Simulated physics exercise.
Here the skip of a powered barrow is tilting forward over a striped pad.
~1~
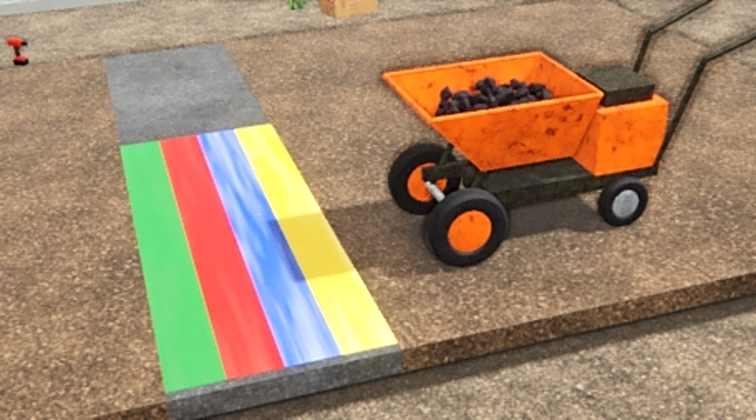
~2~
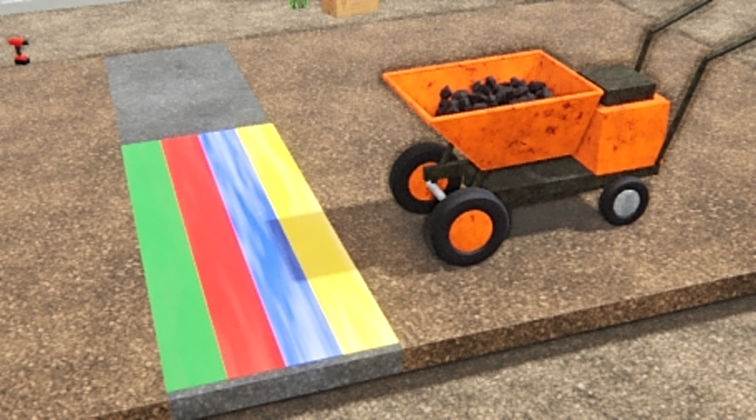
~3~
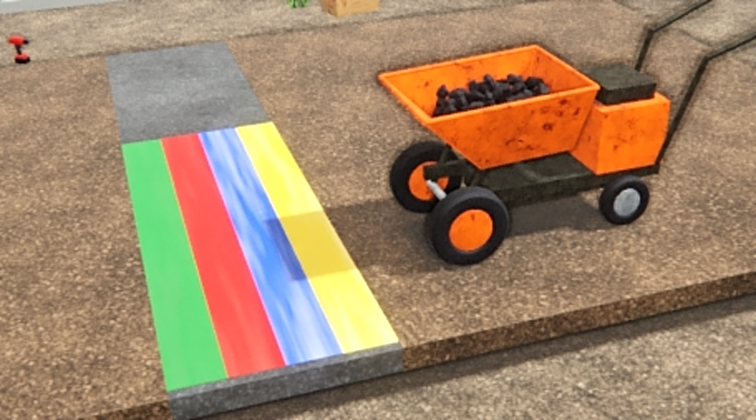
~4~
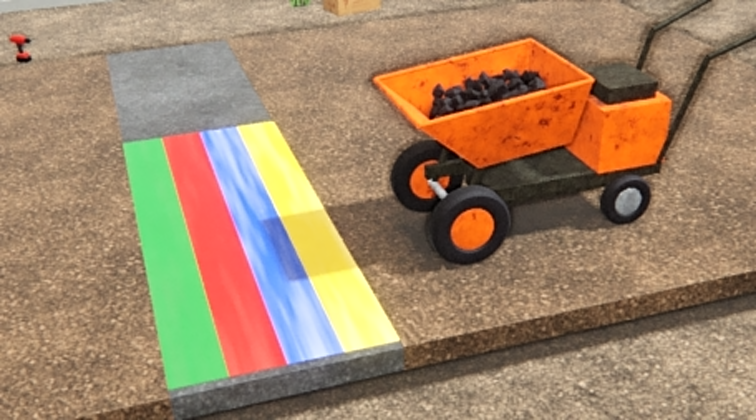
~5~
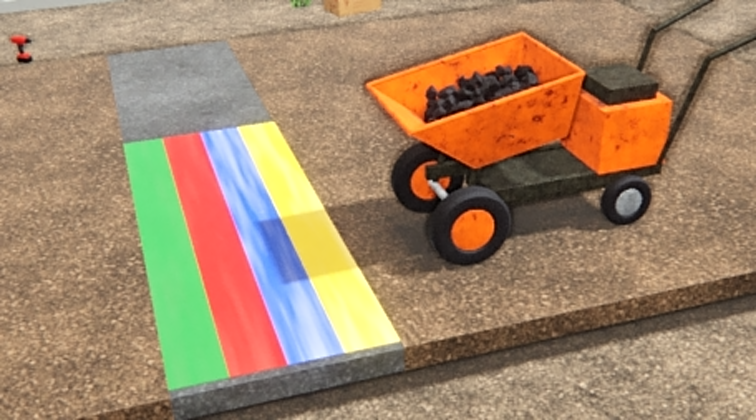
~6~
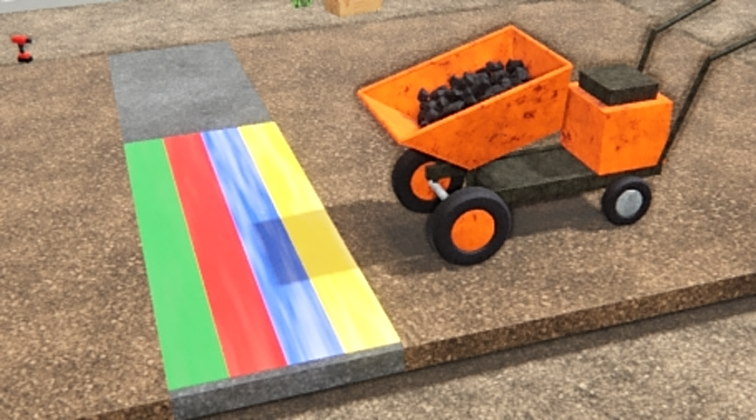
Beside a striped pad, the orange skip of a coal-loaded barrow slowly tilts forward to the left.
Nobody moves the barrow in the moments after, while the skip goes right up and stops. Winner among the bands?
Winner: Blue.
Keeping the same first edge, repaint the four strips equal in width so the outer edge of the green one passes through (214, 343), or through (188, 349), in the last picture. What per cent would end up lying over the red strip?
I'd say about 30 % for the first and about 20 % for the second.
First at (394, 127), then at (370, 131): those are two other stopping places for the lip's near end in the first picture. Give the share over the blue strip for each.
The first gives close to 40 per cent and the second 10 per cent.
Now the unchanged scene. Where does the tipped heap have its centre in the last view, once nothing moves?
(273, 261).
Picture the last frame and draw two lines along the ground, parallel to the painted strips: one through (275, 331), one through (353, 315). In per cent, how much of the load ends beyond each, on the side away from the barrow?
30 and 80 in a hundred.
Soon, skip tipped steeply; all in the skip.
A while on, skip tipped right over; about two thirds in the skip; a small part over the yellow strip; a small part over the blue strip; a stray few over the red strip.
Towards the end, skip tipped right over; a small part in the skip; about a quarter over the yellow strip; about a third over the blue strip; about a quarter over the red strip; a small part over the green strip.
Finally, skip tipped right over; a small part in the skip; about a quarter over the yellow strip; about a third over the blue strip; about a quarter over the red strip; a small part over the green strip; a stray few off the paint.
